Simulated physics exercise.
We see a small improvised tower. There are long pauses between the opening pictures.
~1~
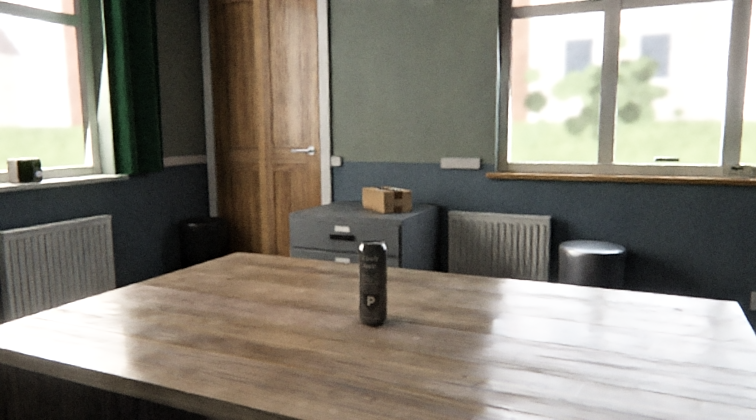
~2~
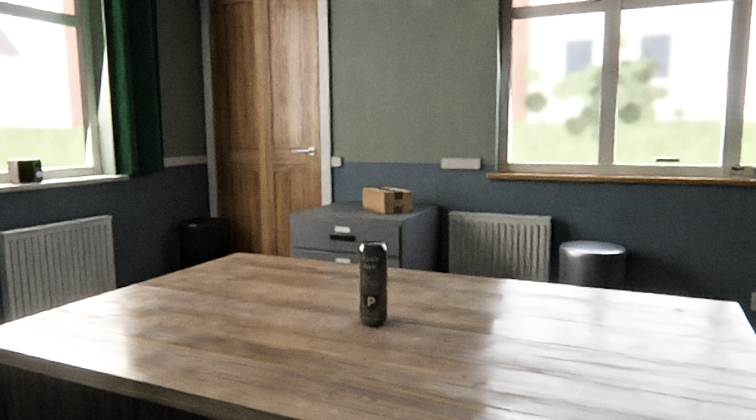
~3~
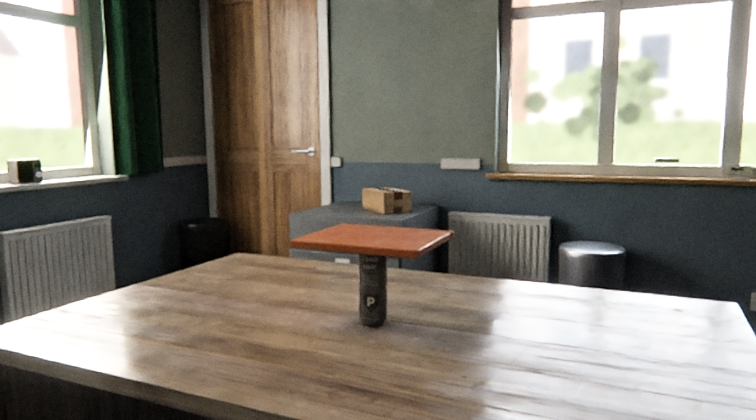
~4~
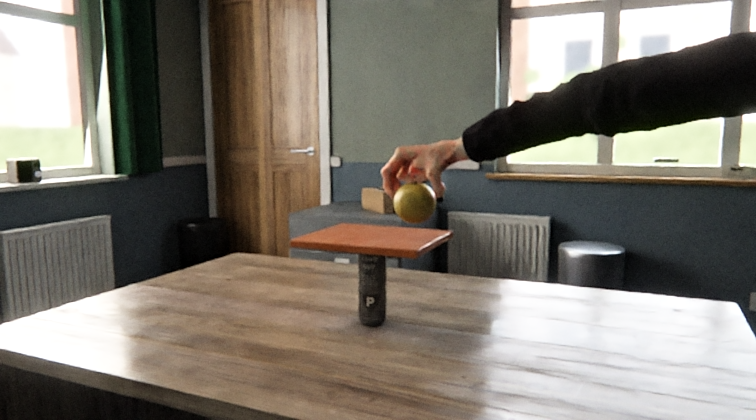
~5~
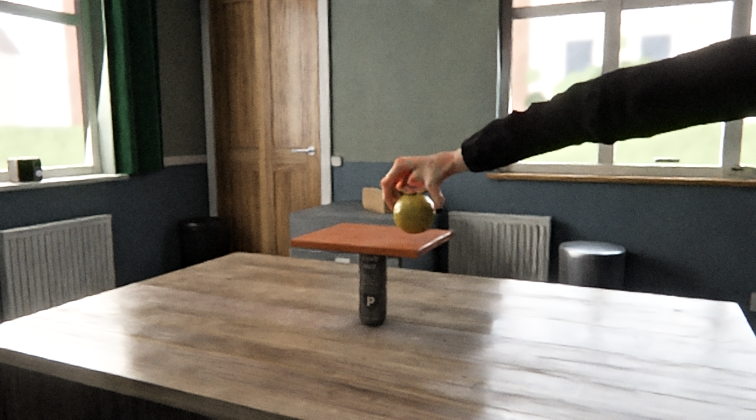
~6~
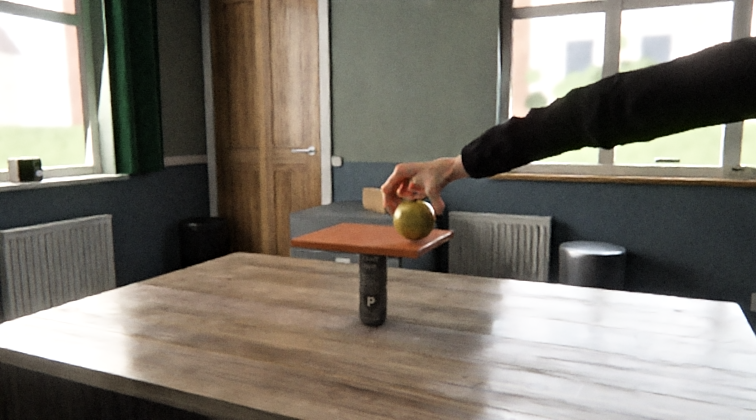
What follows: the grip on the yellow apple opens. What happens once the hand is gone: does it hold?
The stack gives way.
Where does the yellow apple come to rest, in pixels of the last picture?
Around (429, 317).
Then, 0.30 s after the last picture, yellow apple now fallen; orange lid tipped 61° from how it was.
Then, 0.40 s after the last picture, orange lid on its side.
Then, 0.60 s after the last picture, orange lid now fallen.
At rest, fallen, orange lid and yellow apple; grey can in place. Seen from the same camera at the end, yellow apple near (430, 317). The stack loses its balance.
